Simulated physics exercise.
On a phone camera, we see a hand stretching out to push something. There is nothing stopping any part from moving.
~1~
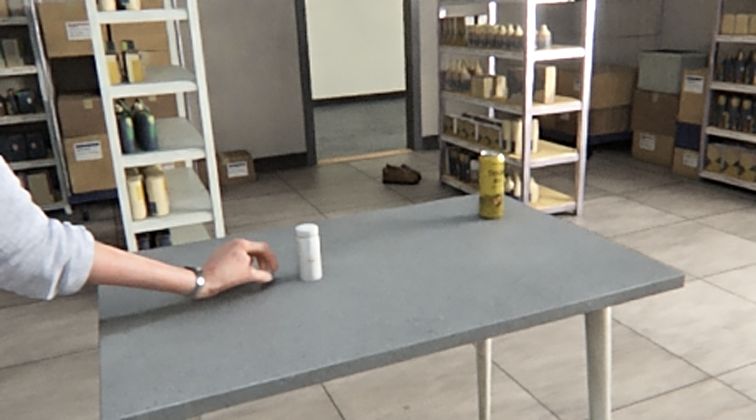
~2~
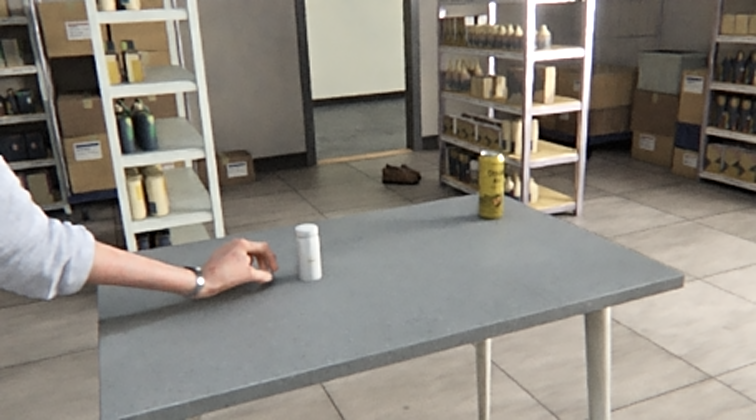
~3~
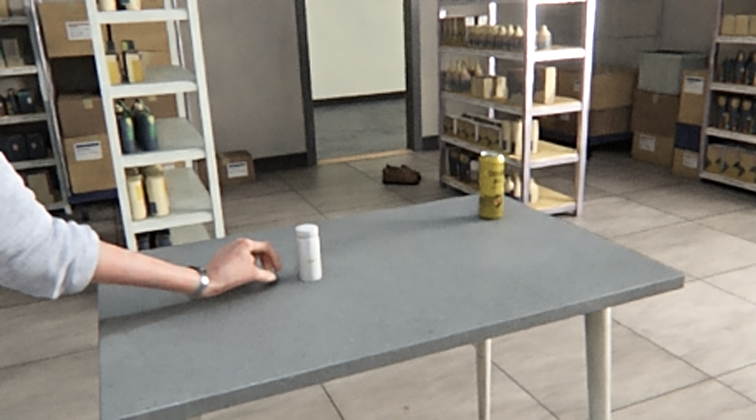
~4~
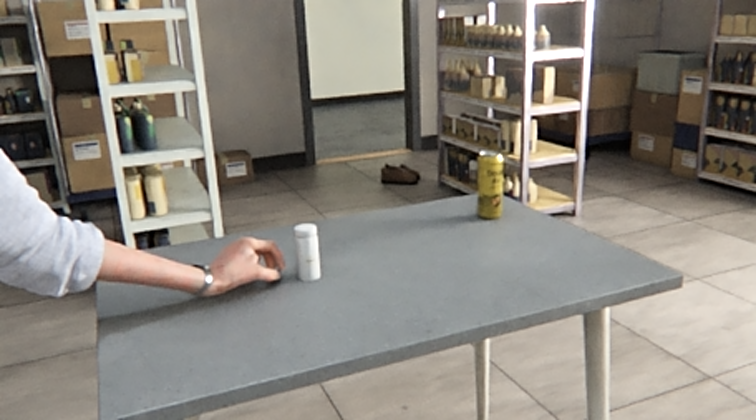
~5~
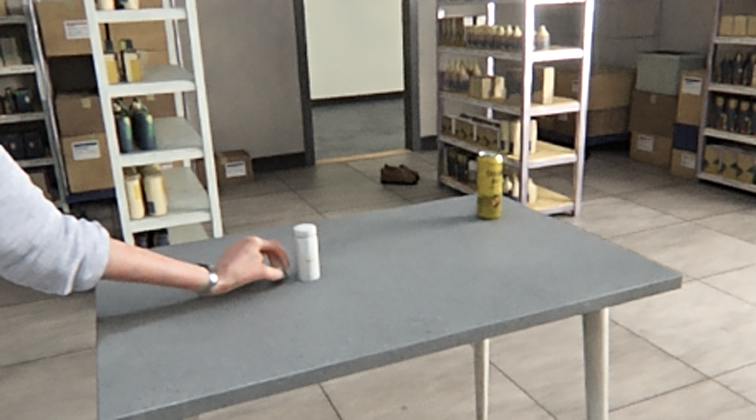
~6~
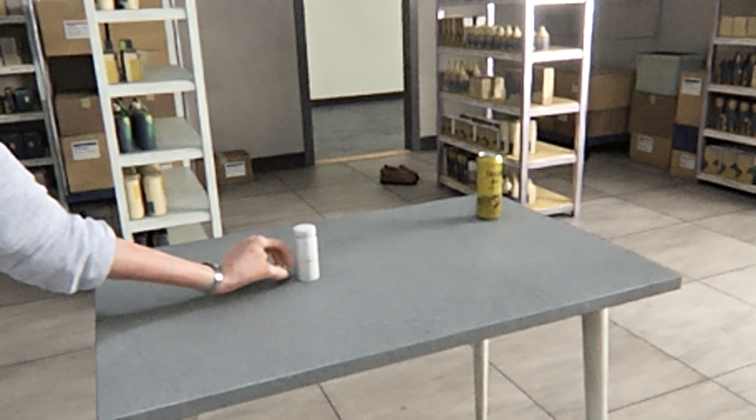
A hand with a wristwatch reached over a gray table and inched right toward a small white shaker, which stayed practically still, while a yellowish can stood untouched near the far edge.
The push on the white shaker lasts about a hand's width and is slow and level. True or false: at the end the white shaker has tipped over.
False.
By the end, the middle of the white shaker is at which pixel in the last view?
Close to (364, 242) in the last picture.
Then, 0.40 s later than the last frame, white shaker moved about its own width near (325, 249).
Then, 0.80 s later than the last frame, white shaker moved well along near (348, 245).
When it is over, moved from the start, white shaker. End places, in pixels of the last picture, white shaker near (364, 242).
